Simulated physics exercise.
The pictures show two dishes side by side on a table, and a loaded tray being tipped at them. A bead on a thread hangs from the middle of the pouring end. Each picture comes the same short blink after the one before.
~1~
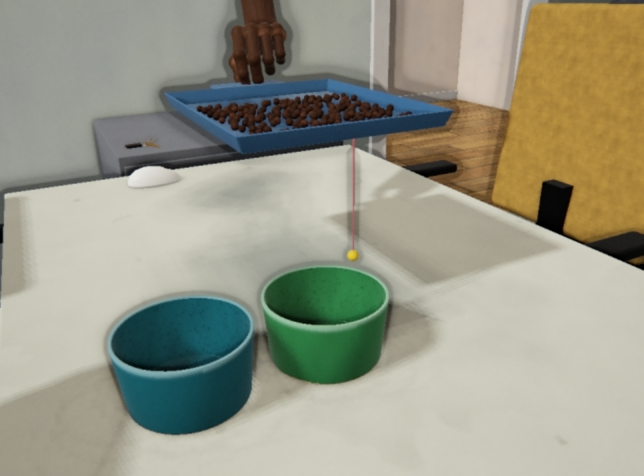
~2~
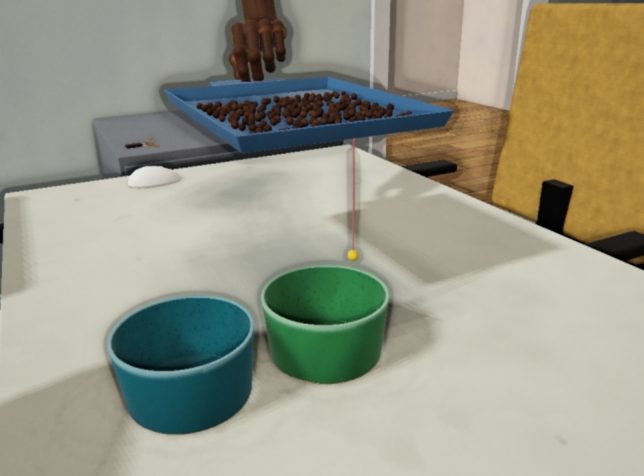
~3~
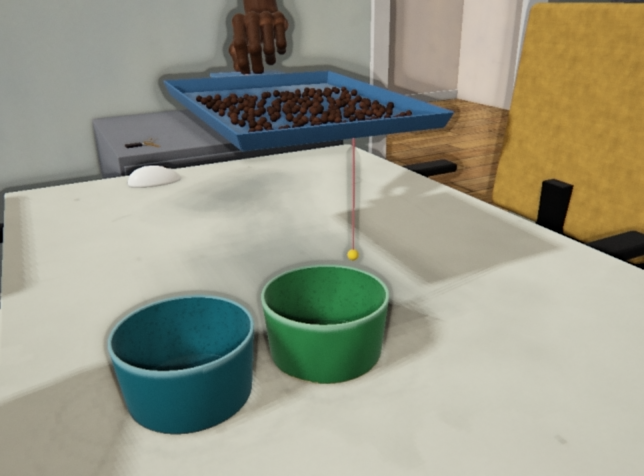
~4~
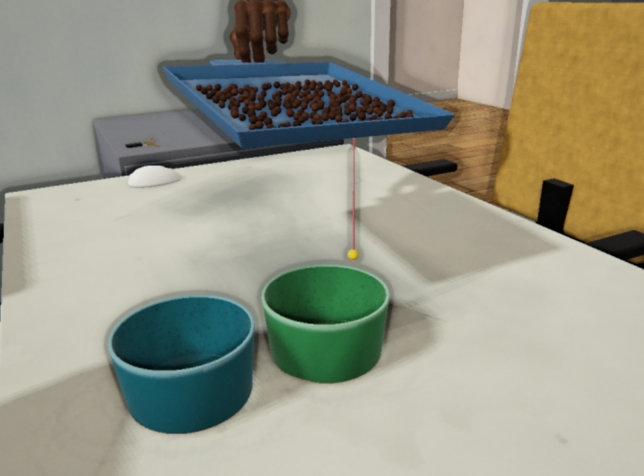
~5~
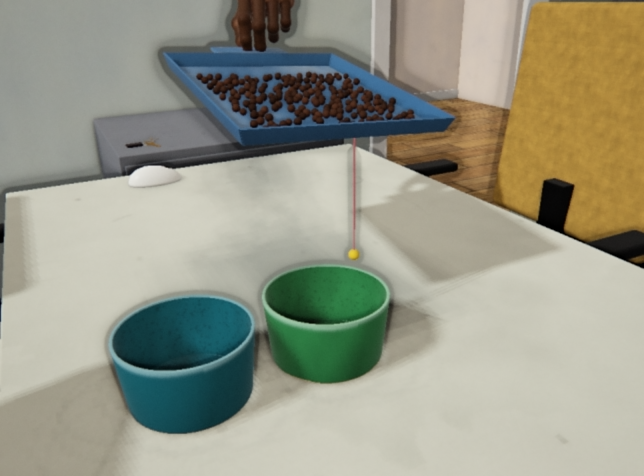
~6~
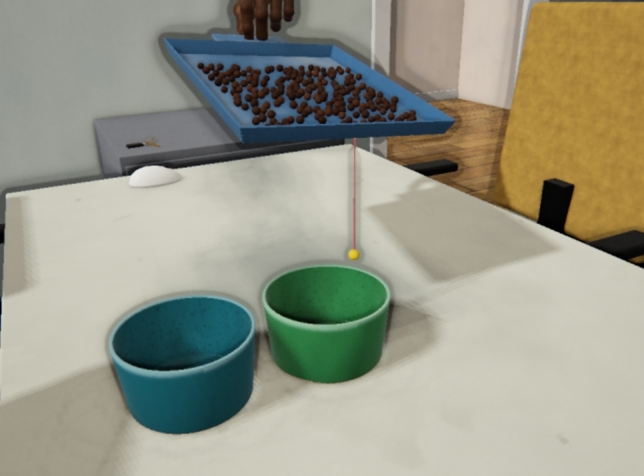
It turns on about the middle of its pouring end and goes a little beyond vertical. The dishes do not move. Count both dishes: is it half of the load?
In the dishes lies less than half of it.
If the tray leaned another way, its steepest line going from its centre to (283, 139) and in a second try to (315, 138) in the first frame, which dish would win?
The first try: The right-hand dish. The second: Right.
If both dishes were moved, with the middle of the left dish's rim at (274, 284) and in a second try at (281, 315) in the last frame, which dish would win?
In turn: The right dish; the right-hand dish.
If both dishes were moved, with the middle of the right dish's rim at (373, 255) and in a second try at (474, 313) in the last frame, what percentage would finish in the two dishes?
First some 20, then 0 per cent.
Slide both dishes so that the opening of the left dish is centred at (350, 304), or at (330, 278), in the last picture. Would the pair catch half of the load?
First most of it, then above a half.
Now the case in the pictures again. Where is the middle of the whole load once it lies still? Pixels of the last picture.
Roughly at (468, 324).
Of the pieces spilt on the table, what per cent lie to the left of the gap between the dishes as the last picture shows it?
Some 0 per cent.
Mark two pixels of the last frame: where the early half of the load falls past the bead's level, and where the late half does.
The first part at (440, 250); the rest at (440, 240).
Shortly afterwards, tray tipped steeply; all but a few on the tray; only a few outside both; only a few in the air.
Next, tray tipped right over; a little on the tray; only a few in the right dish; near two thirds outside both; near a quarter in the air.
Some moments later, tray tipped past a quarter turn; only a few in the right dish; all but a few outside both.
In the end, tray tipped past a quarter turn; none at all in the left dish; only a few in the right dish; all but a few outside both.
